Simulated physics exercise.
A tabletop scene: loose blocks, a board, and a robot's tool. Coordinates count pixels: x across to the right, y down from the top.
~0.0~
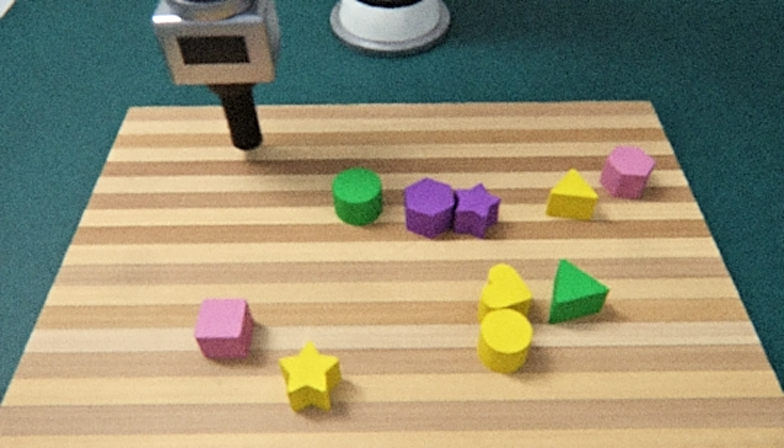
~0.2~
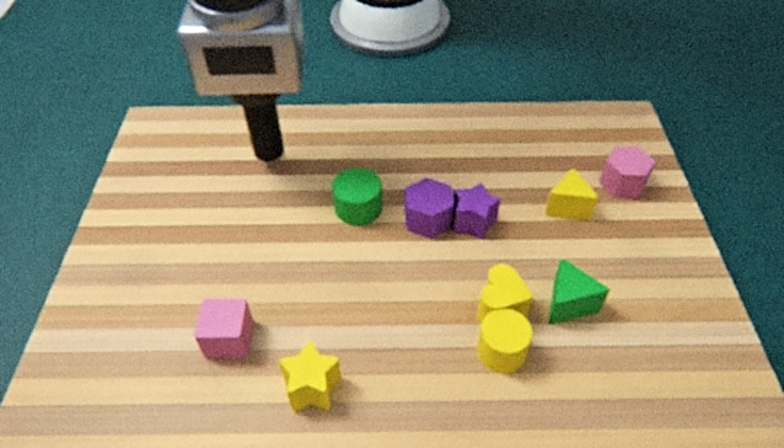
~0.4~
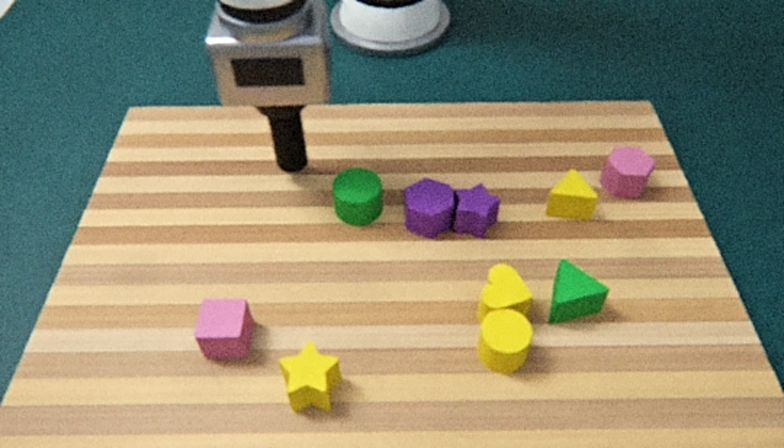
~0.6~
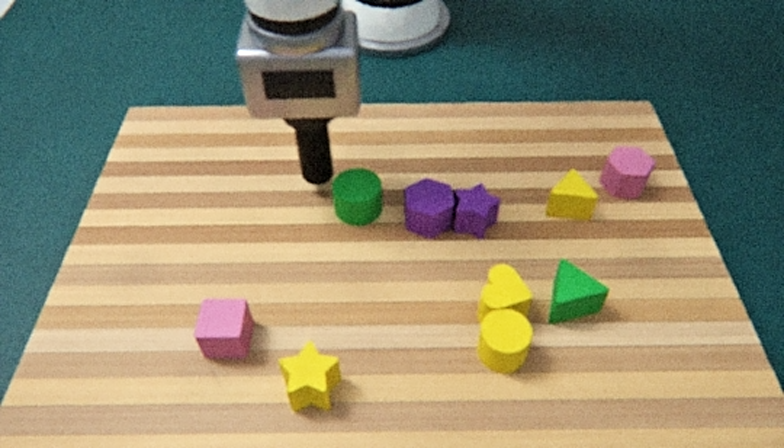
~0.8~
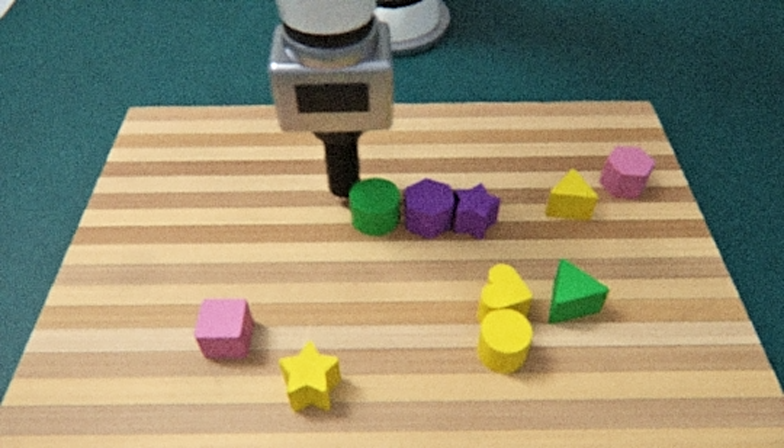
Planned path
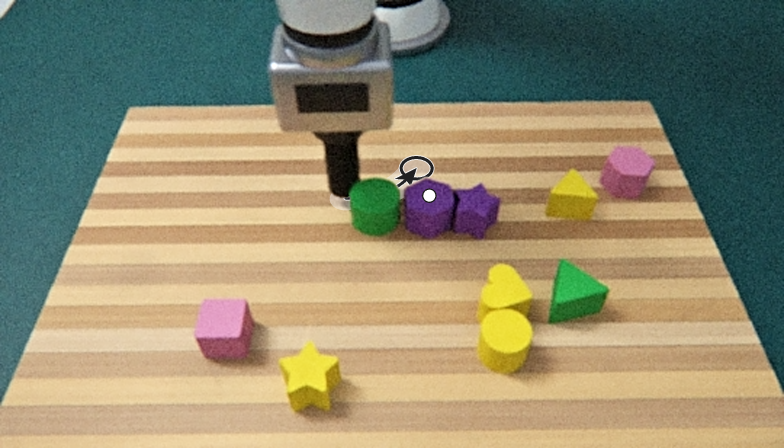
At first, a robot's dark-tipped tool stands near the upper left of a striped wooden board scattered with colourful blocks. It moves steadily right and slightly toward the viewer, nearing the green round block. Then it nudges that block a short way right, beside the purple hexagon, while the other blocks stay still.
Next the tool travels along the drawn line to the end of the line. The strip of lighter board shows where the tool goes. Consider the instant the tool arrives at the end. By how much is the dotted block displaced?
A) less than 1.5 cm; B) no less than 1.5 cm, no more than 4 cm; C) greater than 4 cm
The answer is A.
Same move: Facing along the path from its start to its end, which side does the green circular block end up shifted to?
It gets pushed right.
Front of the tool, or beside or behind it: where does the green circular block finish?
It is gone from the front.
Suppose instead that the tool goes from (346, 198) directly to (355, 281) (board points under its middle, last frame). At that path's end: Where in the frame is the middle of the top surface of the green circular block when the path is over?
In the picture, it is at (394, 221).
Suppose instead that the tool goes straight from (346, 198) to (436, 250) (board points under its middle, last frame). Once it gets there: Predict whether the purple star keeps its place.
It does get moved.
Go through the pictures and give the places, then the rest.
In the first picture, tool's lower end (248, 141); green circular block (357, 184); purple hexagonal block (429, 196); purple star (476, 199).
In the second picture, tool (269, 152); blocks still.
In the third picture, tool (293, 162); blocks still.
In the fourth picture, tool (318, 174); blocks still.
In the fifth picture, tool (345, 187); green circular block (375, 194); purple hexagonal block (429, 196); purple star (476, 199).
Drawn move, from (346, 198) by way of (375, 195) and (400, 184) to (417, 168); the dot is on the purple hexagonal block.
What follows on the original path. Halfway along, tool (389, 179); green circular block (386, 201); purple hexagonal block (436, 197); purple star (479, 199).
At the end, tool (417, 156); green circular block (386, 201); purple hexagonal block (436, 197); purple star (479, 199).
